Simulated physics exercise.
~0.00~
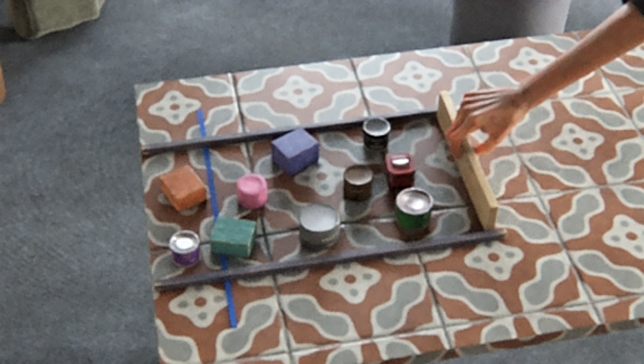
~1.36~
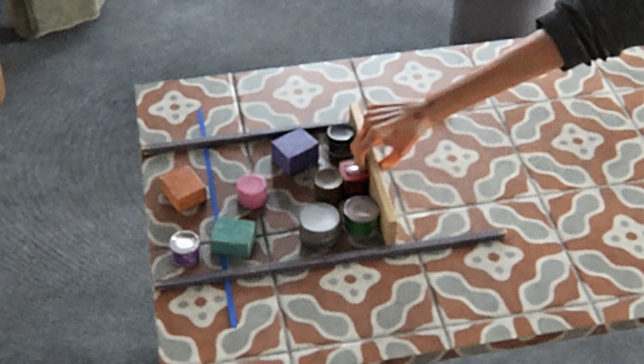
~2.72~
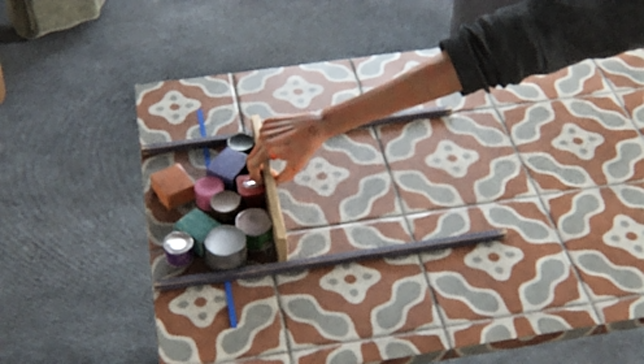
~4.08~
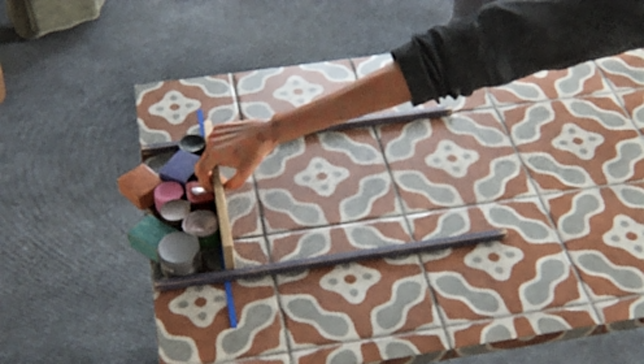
On a patterned tile tabletop, a hand slid an upright wooden board left between two dark rails, gathering small pots, tins and colored blocks into a tight cluster, until the board reached the blue tape and the purple pot was no longer in view.
